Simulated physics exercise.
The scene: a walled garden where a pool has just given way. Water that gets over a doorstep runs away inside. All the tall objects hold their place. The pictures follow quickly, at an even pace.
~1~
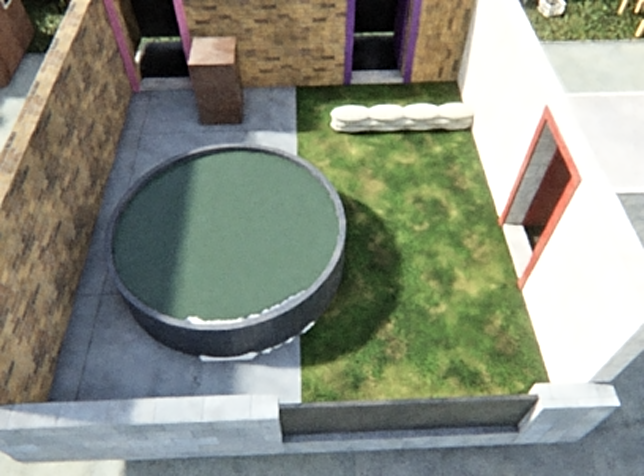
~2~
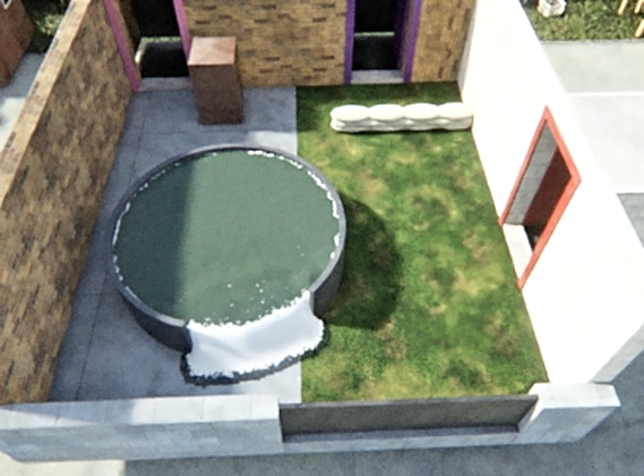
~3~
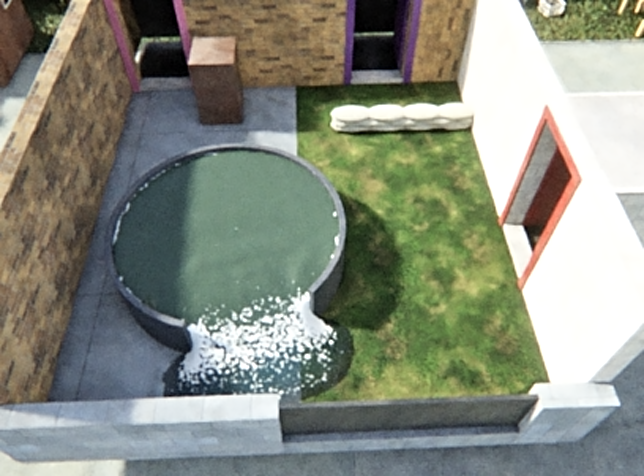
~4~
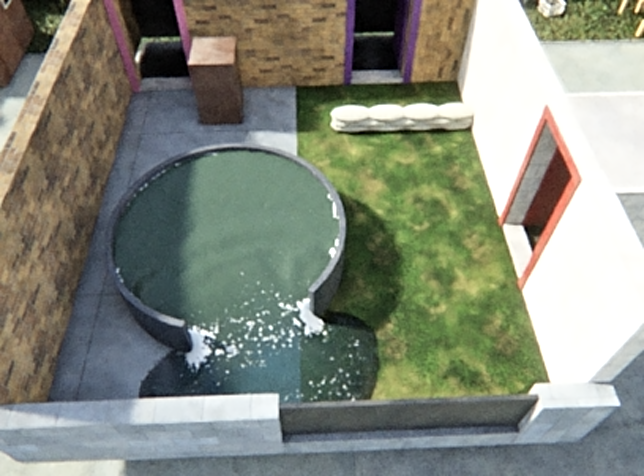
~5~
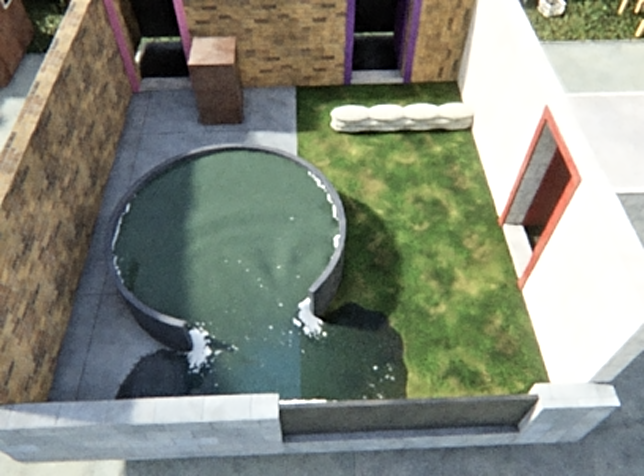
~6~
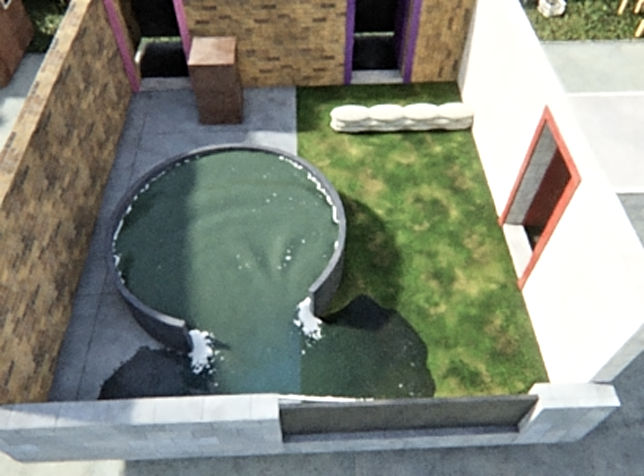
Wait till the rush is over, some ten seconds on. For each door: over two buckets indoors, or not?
One by one: The red door lets in a lot; the pink door lets in a lot; the purple door admits no more than that.
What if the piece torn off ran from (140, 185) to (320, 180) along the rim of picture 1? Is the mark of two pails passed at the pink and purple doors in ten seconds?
In short: The pink one passes that mark; the purple one lets more in.
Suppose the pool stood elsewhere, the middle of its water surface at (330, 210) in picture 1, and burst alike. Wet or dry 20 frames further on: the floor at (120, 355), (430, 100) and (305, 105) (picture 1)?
In turn: Under water, clear, free of water.
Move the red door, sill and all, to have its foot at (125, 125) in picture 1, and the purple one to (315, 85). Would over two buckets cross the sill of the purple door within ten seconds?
Then: Purple keeps below it.
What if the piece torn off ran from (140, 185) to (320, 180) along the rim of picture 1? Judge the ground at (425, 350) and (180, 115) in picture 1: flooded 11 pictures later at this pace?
In that order: Clear, awash.
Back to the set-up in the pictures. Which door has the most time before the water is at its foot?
That is the purple one.
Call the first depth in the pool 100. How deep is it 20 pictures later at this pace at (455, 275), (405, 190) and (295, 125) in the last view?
About 25, 4 and 0 per cent.
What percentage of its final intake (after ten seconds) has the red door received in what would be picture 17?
Near 0 in a hundred.
A moment on, water covers 20 % of the floor; the red door not reached, the pink door not reached, the purple door not reached.
Next, water covers 35 % of the floor; the red door not reached, the pink door not reached, the purple door not reached.
Then, water covers 60 % of the floor; the red door under two buckets in, the pink door not reached, the purple door not reached.
Later, water covers 85 % of the floor; the red door over two buckets in, the pink door over two buckets in, the purple door not reached.
In the end, water covers 95 % of the floor; the red door over two buckets in, the pink door far over two buckets in, the purple door wet at the sill, nothing in.
